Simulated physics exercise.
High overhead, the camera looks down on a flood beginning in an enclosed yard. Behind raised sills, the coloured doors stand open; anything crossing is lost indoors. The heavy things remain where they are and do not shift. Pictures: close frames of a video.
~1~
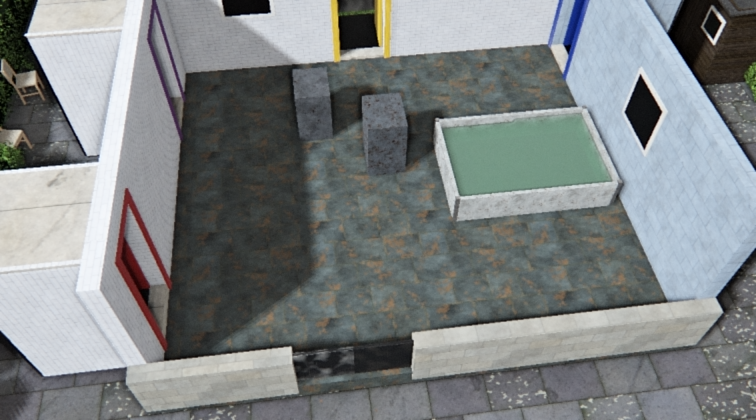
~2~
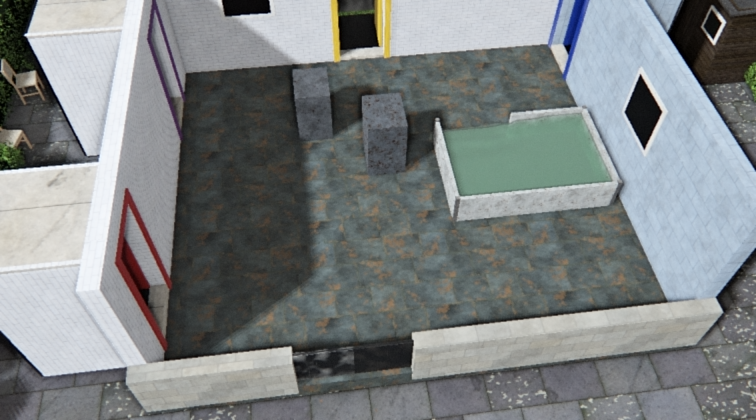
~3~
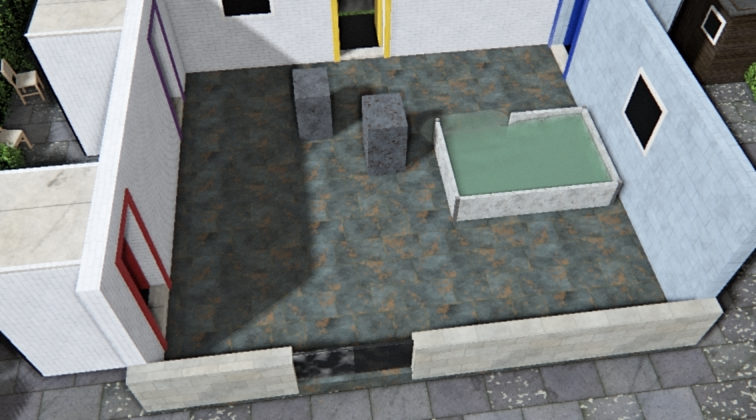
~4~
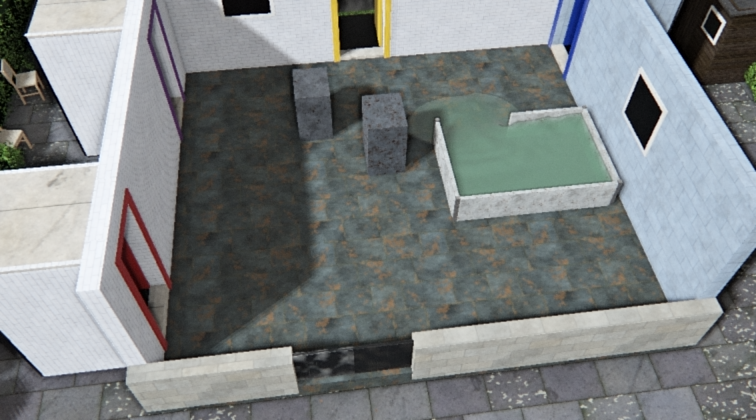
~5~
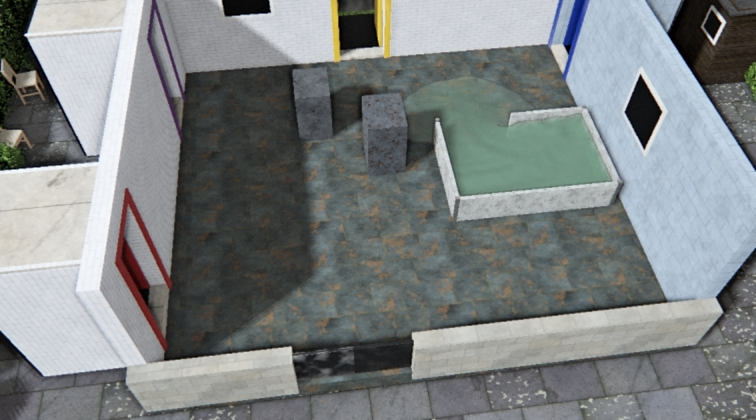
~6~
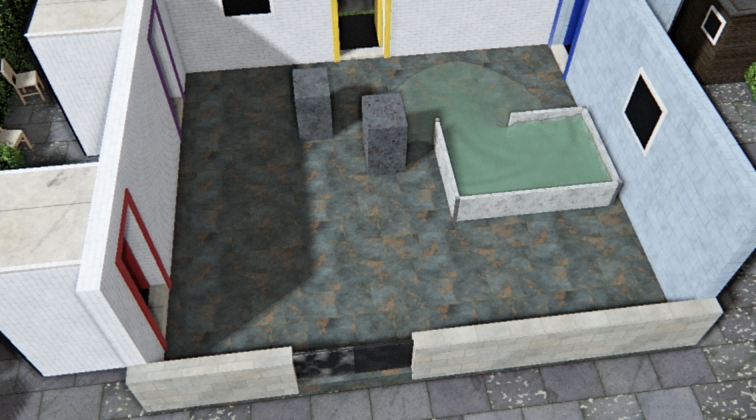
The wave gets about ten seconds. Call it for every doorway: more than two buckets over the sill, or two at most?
My call: The red door two at most; the purple door two at most; the blue door more than two; the yellow door more than two.
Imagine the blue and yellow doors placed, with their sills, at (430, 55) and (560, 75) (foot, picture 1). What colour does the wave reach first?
Answer: The one in blue.
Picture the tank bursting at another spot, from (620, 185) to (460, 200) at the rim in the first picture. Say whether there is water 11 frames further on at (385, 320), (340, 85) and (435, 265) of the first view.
In turn: Inundated, then untouched, then inundated.
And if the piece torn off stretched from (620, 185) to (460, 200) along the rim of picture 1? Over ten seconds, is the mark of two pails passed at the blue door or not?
As far as I can tell, the blue door comes in lower.
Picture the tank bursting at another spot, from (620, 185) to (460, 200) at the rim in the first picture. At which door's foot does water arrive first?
It's the red door.
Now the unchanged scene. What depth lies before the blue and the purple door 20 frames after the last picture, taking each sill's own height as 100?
Respectively about 230 and 20 per cent.
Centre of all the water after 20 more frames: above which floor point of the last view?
The centre of mass sits at about (458, 121).
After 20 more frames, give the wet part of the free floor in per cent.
I'd say close to 30 per cent.
A moment on, water covers 15 % of the floor; the red door not reached, the purple door not reached, the blue door not reached, the yellow door not reached.
Next, water covers 20 % of the floor; the red door not reached, the purple door not reached, the blue door under two buckets in, the yellow door under two buckets in.
Then, water covers 30 % of the floor; the red door not reached, the purple door not reached, the blue door over two buckets in, the yellow door over two buckets in.
Later, water covers 45 % of the floor; the red door not reached, the purple door wet at the sill, nothing in, the blue door far over two buckets in, the yellow door over two buckets in.
In the end, water covers 75 % of the floor; the red door wet at the sill, nothing in, the purple door wet at the sill, nothing in, the blue door far over two buckets in, the yellow door far over two buckets in.
